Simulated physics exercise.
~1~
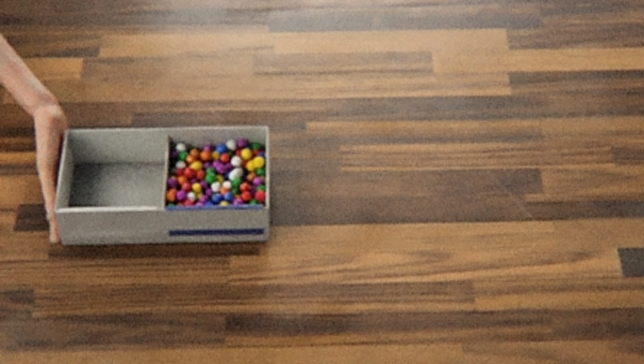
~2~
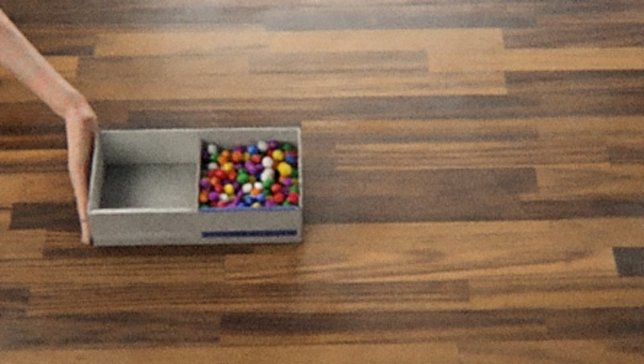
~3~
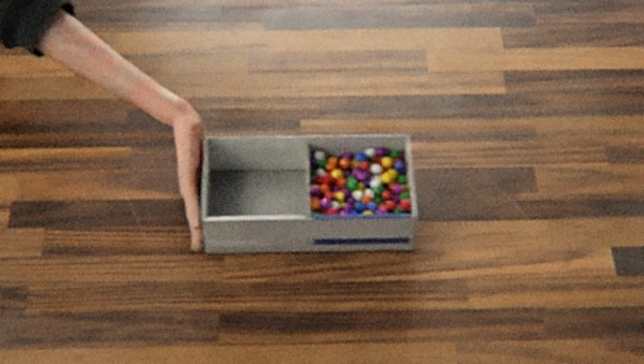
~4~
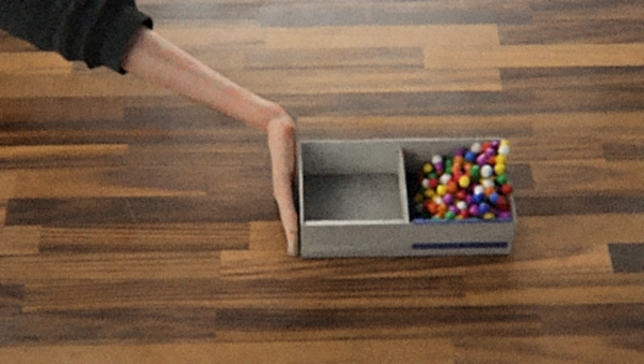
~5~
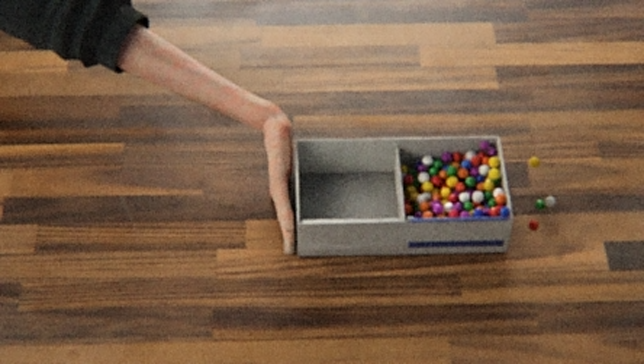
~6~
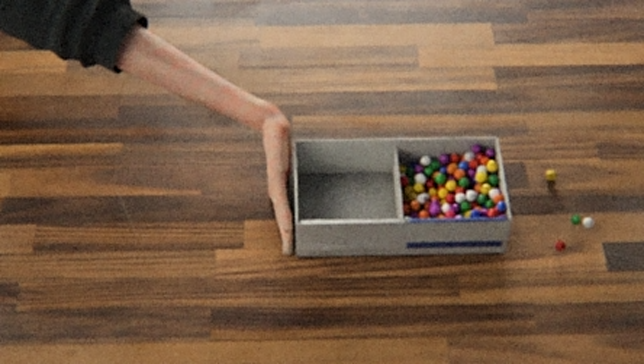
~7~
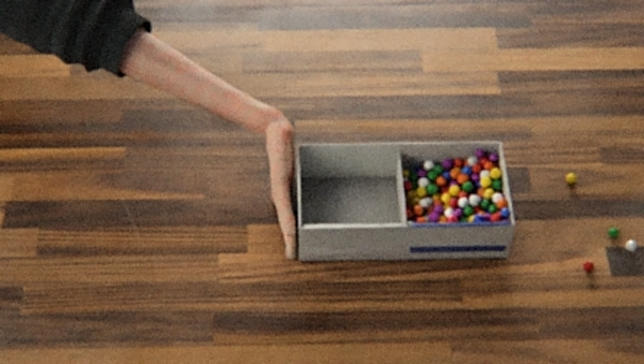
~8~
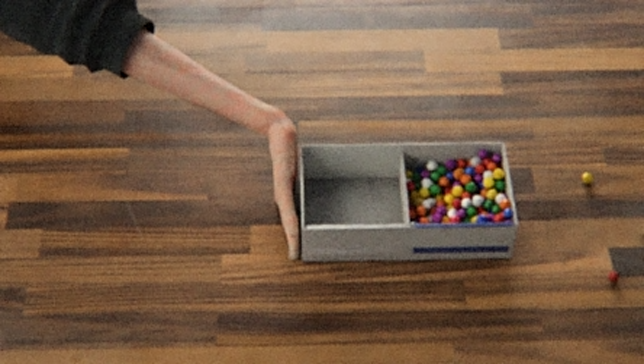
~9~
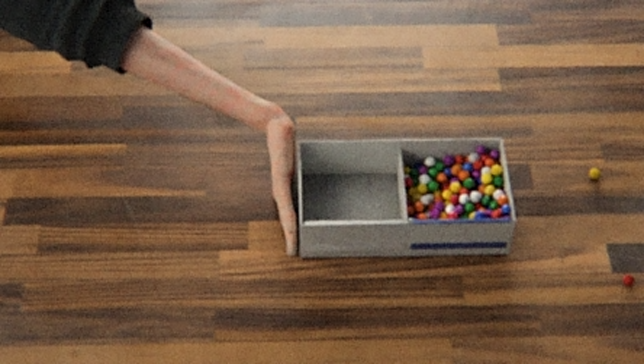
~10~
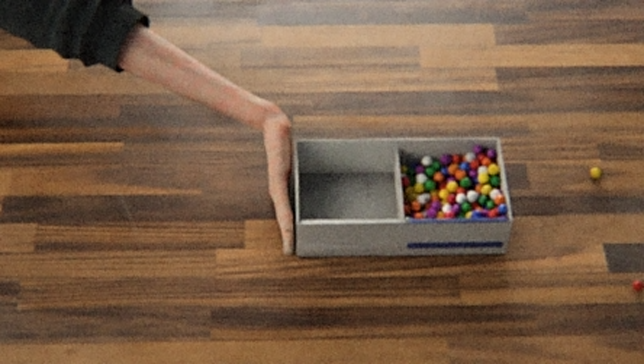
On a wooden floor, a hand slides a divided tray right and some beads spill out.
